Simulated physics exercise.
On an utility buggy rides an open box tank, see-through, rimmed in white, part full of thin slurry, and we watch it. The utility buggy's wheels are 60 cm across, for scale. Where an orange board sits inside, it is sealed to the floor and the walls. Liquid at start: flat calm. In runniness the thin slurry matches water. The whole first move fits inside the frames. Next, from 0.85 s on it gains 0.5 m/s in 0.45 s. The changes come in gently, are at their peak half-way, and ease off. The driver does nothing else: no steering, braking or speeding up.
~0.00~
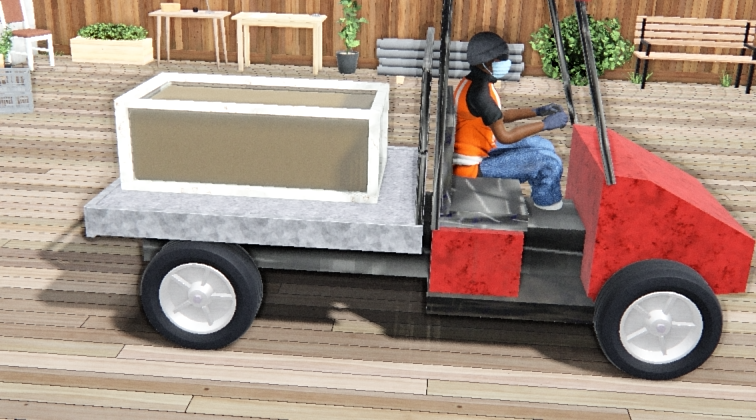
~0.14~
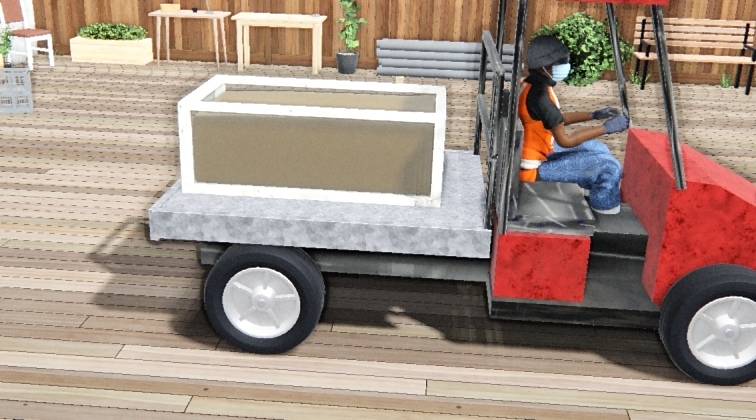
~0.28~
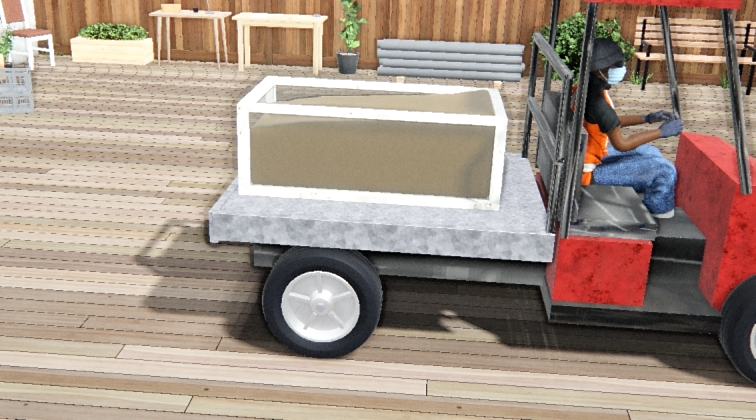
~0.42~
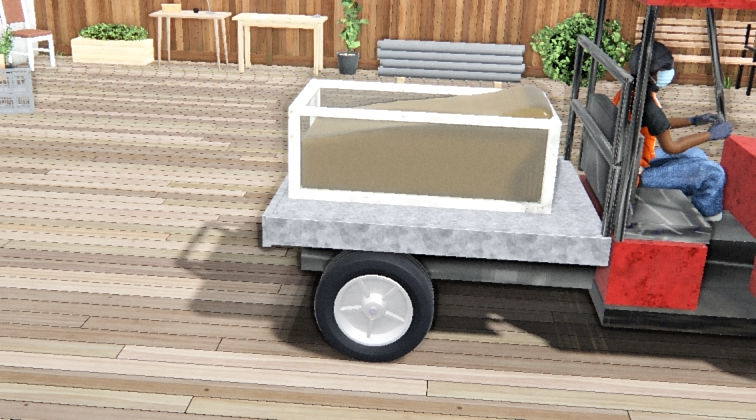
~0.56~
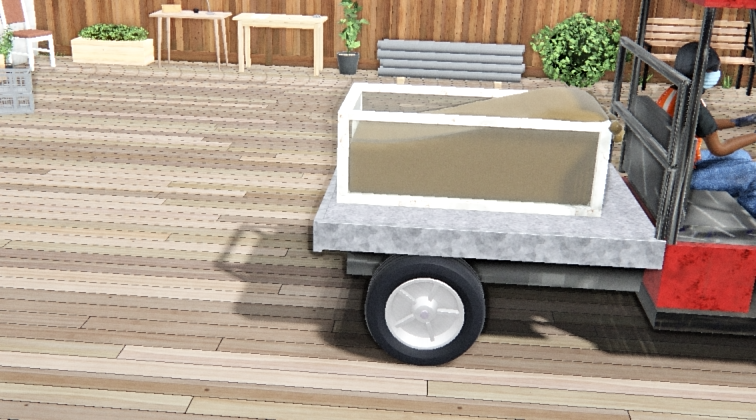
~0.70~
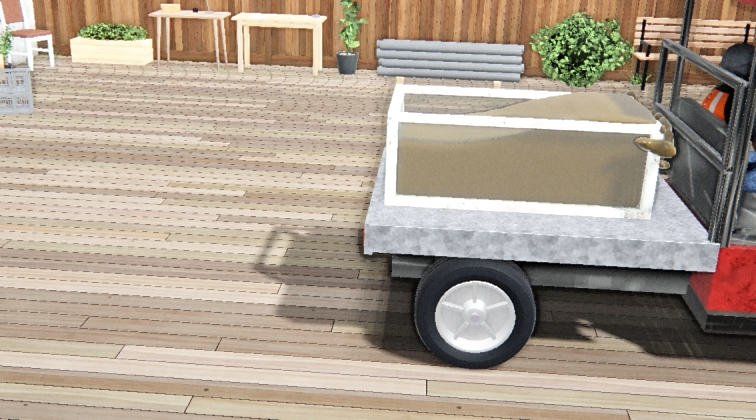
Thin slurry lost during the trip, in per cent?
13 %.
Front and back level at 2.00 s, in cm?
Measured: Front = 54 cm, back = 26 cm.
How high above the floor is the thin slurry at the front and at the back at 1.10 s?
Roughly 28 cm in front and 50 cm behind.
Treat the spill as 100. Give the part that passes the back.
50%.
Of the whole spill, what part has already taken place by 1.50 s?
By that time, around 30 percent of it is out.
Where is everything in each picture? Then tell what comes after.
In the first picture, the thin slurry reaches (366, 97) at the front end; it reaches (177, 88) at the back end; no slope yet; the front is on the right, levels are read along the far wall; a wheel hub at (195, 303).
In the second picture, the thin slurry reaches (423, 99) at the front end; it reaches (233, 91) at the back end; no slope yet.
In the third picture, the thin slurry reaches (477, 90) at the front end; it reaches (285, 103) at the back end; it is heaped 7° towards the front.
In the fourth picture, the thin slurry reaches (525, 85) at the front end; it is heaped 11° towards the front.
In the fifth picture, the thin slurry reaches (570, 90) at the front end; it is heaped 11° towards the front.
In the sixth picture, the thin slurry reaches (614, 96) at the front end; it is heaped 8° towards the front; a wheel hub at (475, 321); some thin slurry has gone over the front.
After 1.10 s it stands 50 cm high behind and 29 cm in front; 2 per cent has gone over the front, a little elsewhere.
After 1.50 s it stands 49 cm high behind and 22 cm in front; 4 per cent has gone over the back and the front, a little elsewhere.
After 2.00 s it stands 27 cm high behind and 54 cm in front; 8 per cent has gone over the back, a little elsewhere.
After 4.28 s 13 per cent has gone over the back and the front, a little elsewhere, 39 of 309 litres.
